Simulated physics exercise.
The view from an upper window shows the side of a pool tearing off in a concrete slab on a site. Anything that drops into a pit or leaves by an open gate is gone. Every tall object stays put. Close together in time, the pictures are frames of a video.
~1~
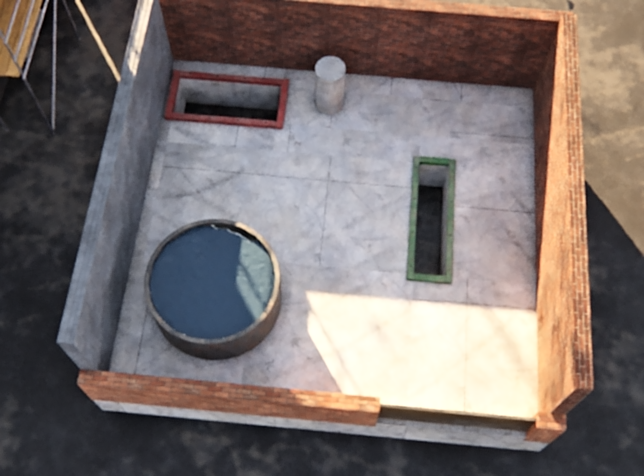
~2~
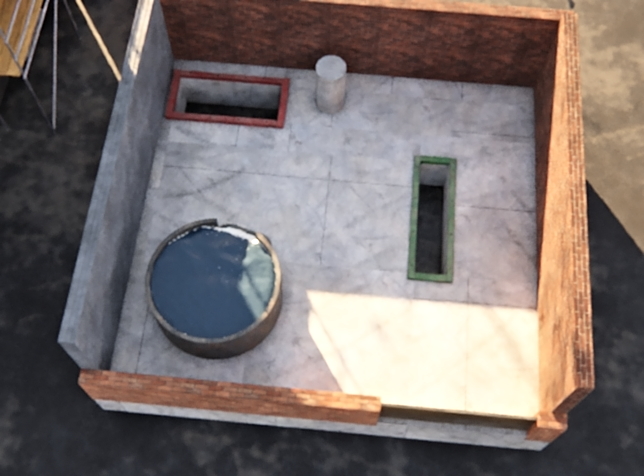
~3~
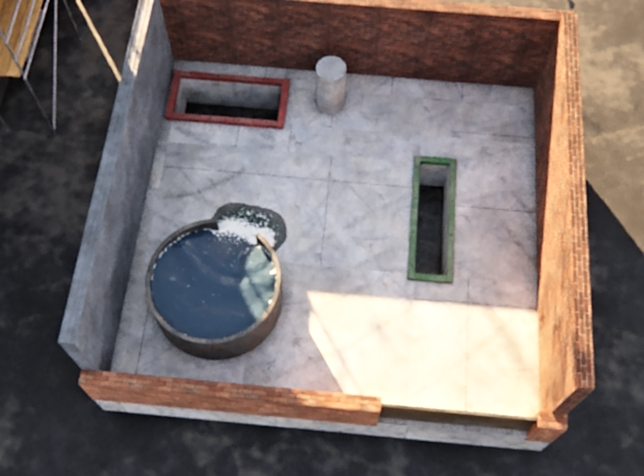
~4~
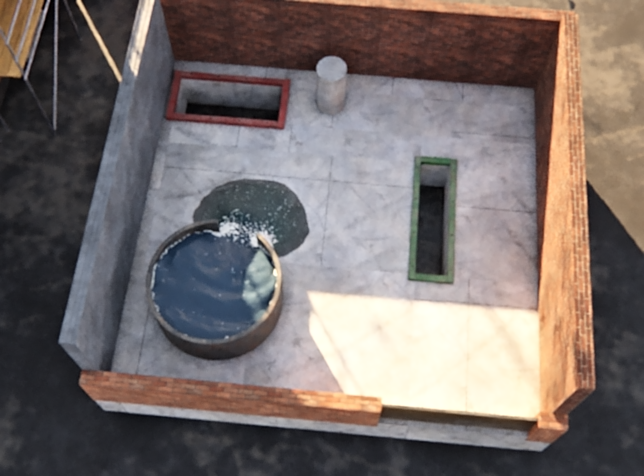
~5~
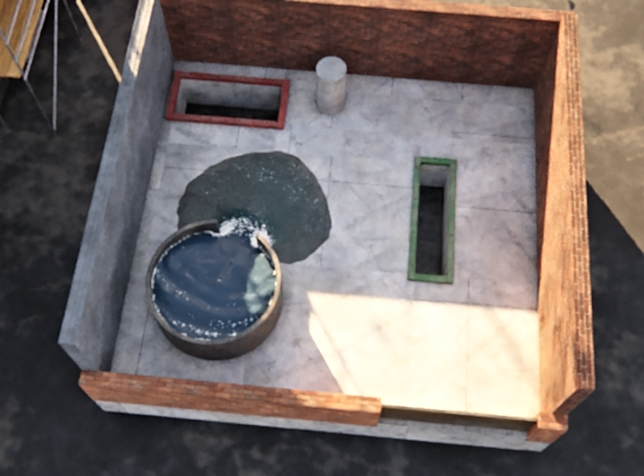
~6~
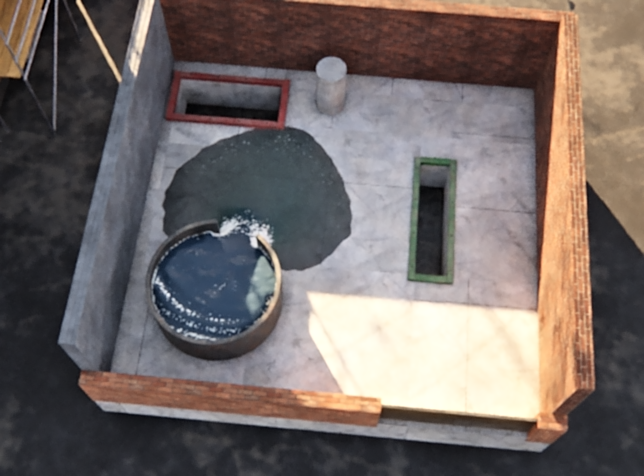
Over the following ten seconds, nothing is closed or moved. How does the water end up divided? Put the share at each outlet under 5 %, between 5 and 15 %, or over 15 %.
When it is over, the gate has under 5 %, the green pit has under 5 %, the red pit has over 15 %.
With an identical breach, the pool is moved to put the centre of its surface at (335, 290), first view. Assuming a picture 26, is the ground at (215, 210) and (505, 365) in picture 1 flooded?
I'd say the first one's left untouched and the second one's left untouched.
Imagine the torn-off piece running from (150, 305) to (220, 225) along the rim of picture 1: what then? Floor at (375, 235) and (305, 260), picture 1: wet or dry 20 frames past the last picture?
Point one not reached, point two not reached.
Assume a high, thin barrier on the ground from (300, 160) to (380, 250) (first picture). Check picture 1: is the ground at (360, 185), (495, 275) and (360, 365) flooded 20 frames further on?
In the order given, the spots are spared, spared and swamped.
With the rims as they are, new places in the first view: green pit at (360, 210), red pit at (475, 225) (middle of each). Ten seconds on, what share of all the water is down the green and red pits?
Roughly, in per cent: Green 14, red 2.
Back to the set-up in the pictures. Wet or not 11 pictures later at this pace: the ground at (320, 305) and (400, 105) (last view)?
First spared, then swamped.
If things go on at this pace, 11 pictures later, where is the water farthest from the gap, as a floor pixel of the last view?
The wet point farthest out is around (478, 87).
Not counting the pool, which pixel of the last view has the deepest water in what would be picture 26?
Around (534, 99).
A moment on, water covers 30 % of the floor; the gate 0 %, the green pit 0 %, the red pit 3 %.
Next, water covers 40 % of the floor; the gate 0 %, the green pit 1 %, the red pit 9 %.
Then, water covers 45 % of the floor; the gate 0 %, the green pit 1 %, the red pit 14 %.
Later, water covers 65 % of the floor; the gate 0 %, the green pit 2 %, the red pit 18 %.
In the end, water covers 85 % of the floor; the gate 0 %, the green pit 2 %, the red pit 19 %.
